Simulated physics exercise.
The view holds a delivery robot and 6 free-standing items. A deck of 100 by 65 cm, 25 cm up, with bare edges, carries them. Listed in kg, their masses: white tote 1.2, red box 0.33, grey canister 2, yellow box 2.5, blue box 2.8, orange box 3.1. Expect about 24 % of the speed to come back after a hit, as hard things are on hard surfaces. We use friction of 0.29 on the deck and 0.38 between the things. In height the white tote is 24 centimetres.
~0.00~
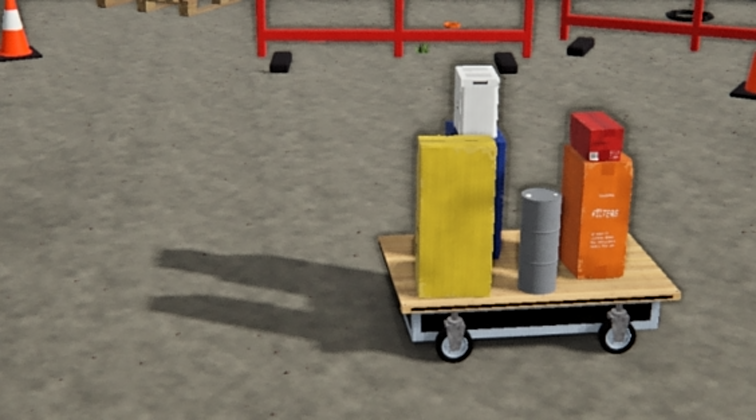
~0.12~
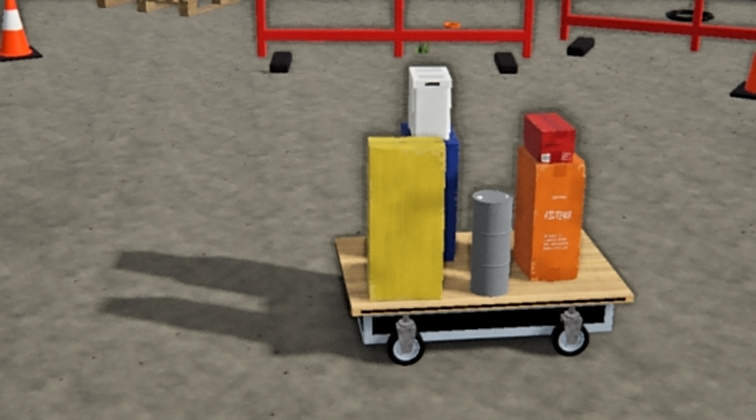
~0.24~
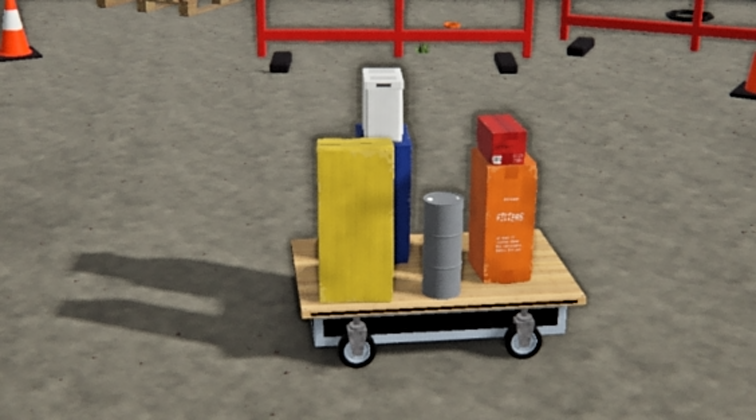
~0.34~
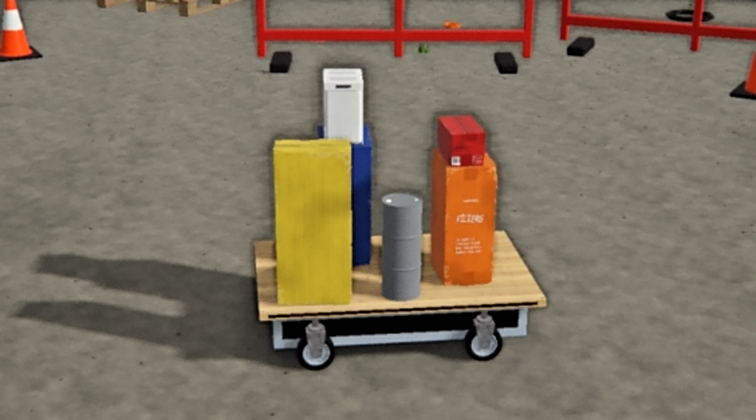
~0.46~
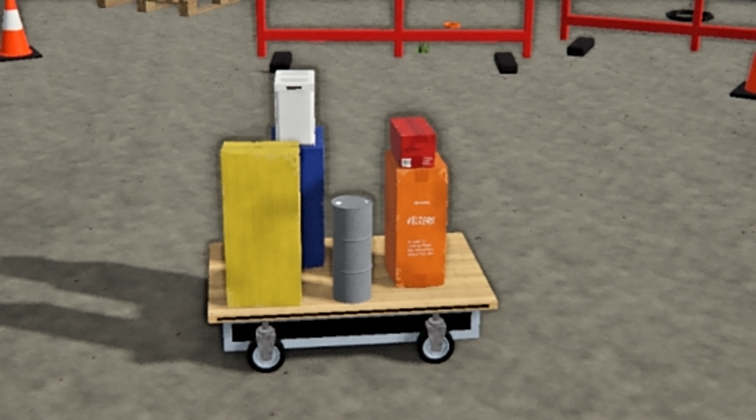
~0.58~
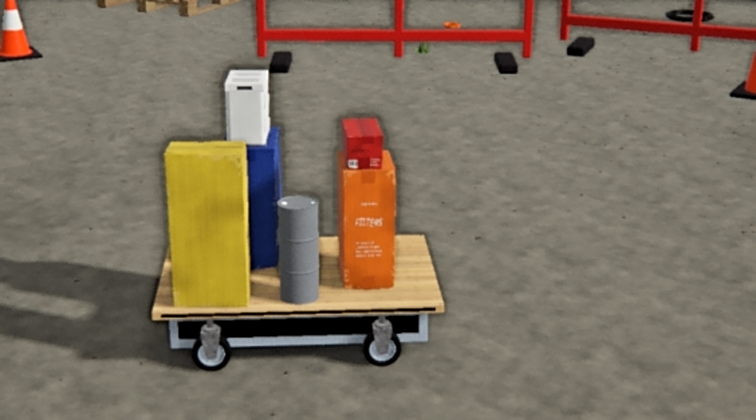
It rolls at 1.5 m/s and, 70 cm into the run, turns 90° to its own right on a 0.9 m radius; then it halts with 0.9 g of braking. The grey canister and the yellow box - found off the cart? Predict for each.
Prediction: The grey canister is off the cart, the yellow box is off the cart.
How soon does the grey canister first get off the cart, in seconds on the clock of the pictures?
0.9 s or so.
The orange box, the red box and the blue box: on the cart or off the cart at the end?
Observed: Orange box remains in bounds; red box remains in bounds; blue box exits its support.
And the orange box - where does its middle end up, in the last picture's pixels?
My guess is roughly (139, 113).
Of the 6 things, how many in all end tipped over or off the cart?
4.
After 1.18 s, cart has run 177 cm, turned 59°; grey canister and yellow box now off the cart; white tote slid 32 cm; blue box slid 27 cm.
After 1.88 s, cart has run 254 cm, turned 90°, stopped; blue box leaning 3°; white tote leaning 3°; red box slid 19 cm.
At rest (2.8 s), off the cart, white tote, grey canister, yellow box and blue box; not toppled but over 10 cm from the start, red box and orange box.
